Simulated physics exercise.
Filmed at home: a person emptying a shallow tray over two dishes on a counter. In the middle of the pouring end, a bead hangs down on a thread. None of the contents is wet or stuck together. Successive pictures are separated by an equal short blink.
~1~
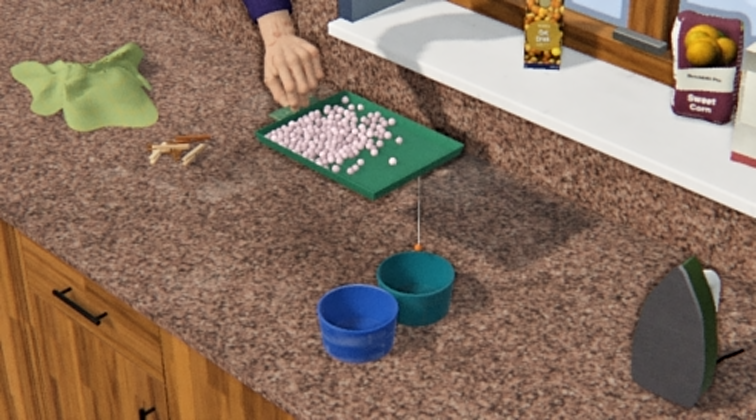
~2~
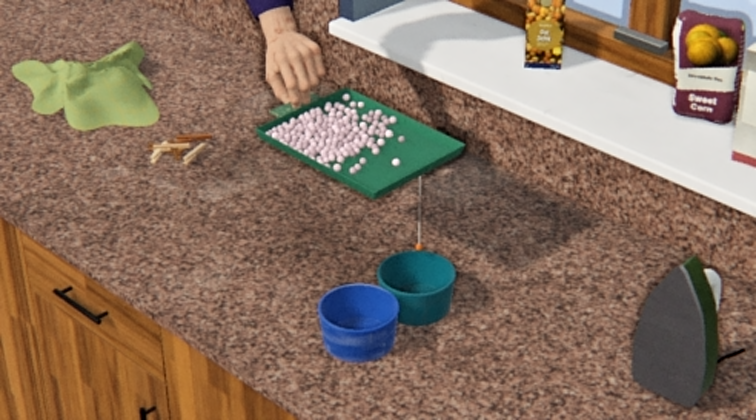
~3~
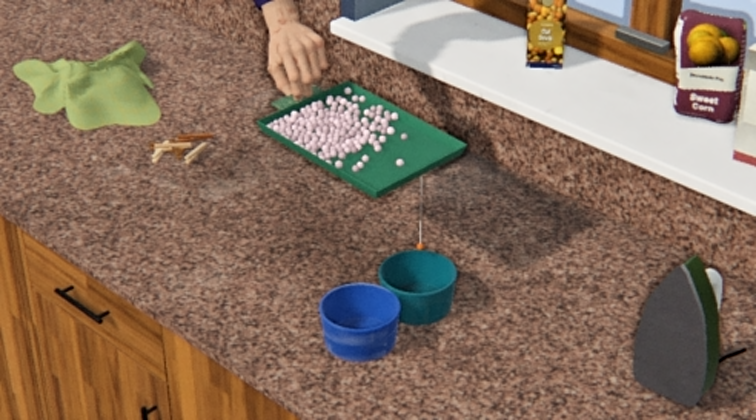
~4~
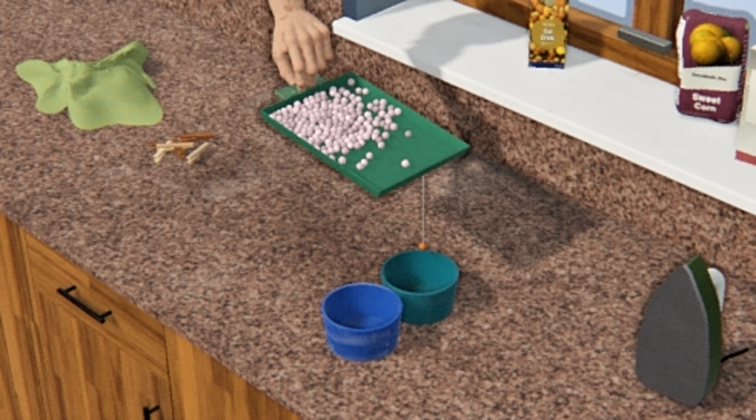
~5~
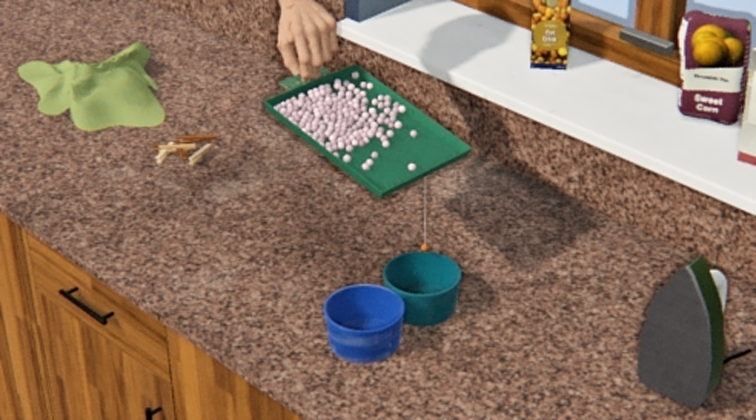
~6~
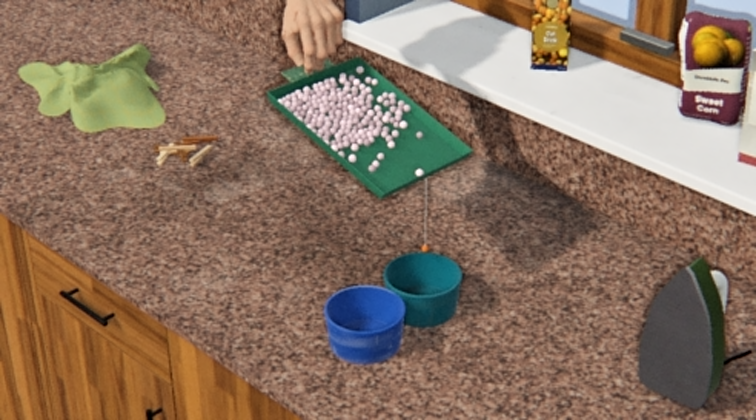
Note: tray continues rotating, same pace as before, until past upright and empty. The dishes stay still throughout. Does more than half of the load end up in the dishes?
No, most of the load will miss the dishes.
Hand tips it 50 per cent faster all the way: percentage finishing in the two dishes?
It would be some 10 in a hundred.
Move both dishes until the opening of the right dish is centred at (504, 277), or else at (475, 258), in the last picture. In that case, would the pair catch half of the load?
A minority, then a majority.
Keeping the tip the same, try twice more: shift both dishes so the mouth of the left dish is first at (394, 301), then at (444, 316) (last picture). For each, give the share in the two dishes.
In order: 50 percent and 10 percent.
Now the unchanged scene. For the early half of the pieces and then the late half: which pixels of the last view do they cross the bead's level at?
(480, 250) for the early half, (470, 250) for the late half.
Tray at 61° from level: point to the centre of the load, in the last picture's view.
Roughly at (454, 178).
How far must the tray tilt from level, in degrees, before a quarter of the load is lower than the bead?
About 60° of tilt.
Soon after the last picture, tray tipped steeply; about half on the tray; a stray few in the right dish; about a quarter outside both; about a quarter in the air.
A little later, tray tipped past a quarter turn; a stray few on the tray; about a quarter in the right dish; about two thirds outside both; a small part in the air.
Later still, tray tipped past a quarter turn; a stray few in the left dish; about a quarter in the right dish; most outside both.
By the end, tray tipped past a quarter turn; none in the left dish; about a quarter in the right dish; most outside both.
